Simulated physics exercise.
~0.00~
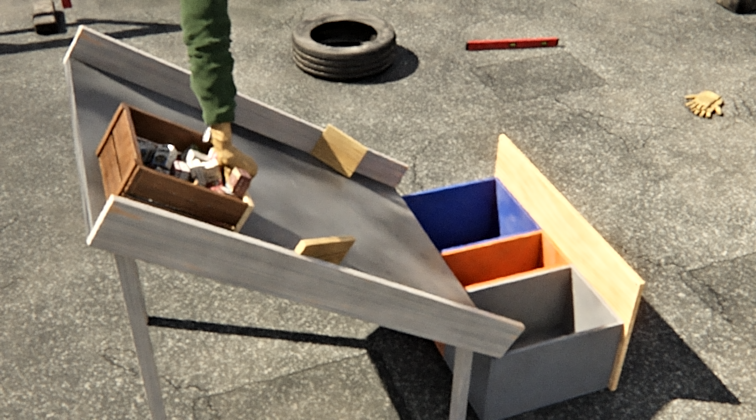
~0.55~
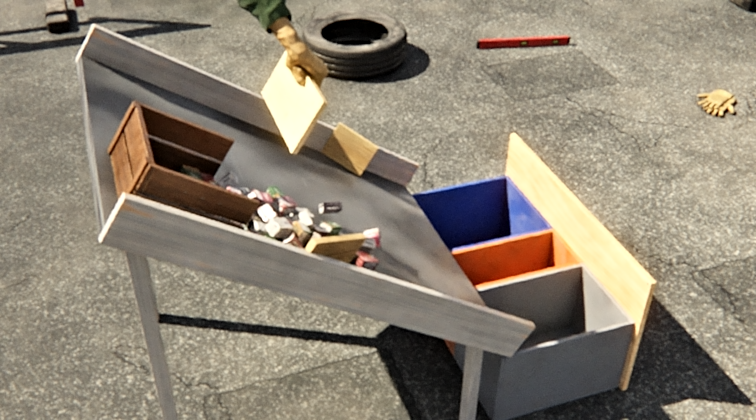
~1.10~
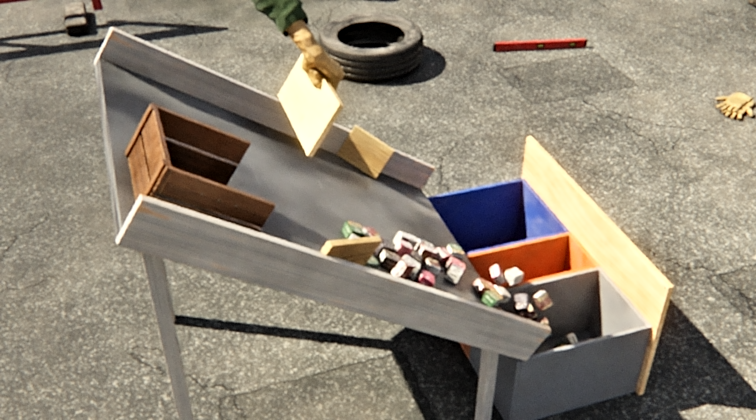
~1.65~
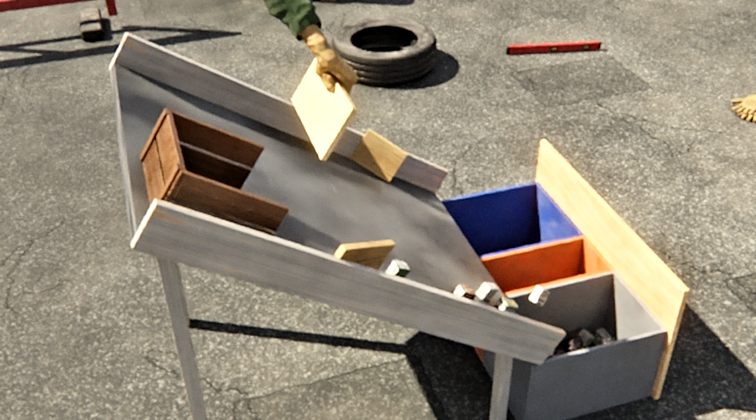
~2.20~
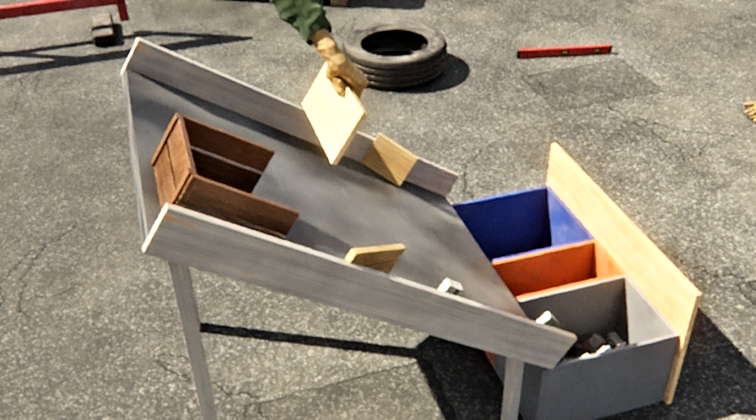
Small cartons tumble down the slope past angled boards, mostly into the grey tote.
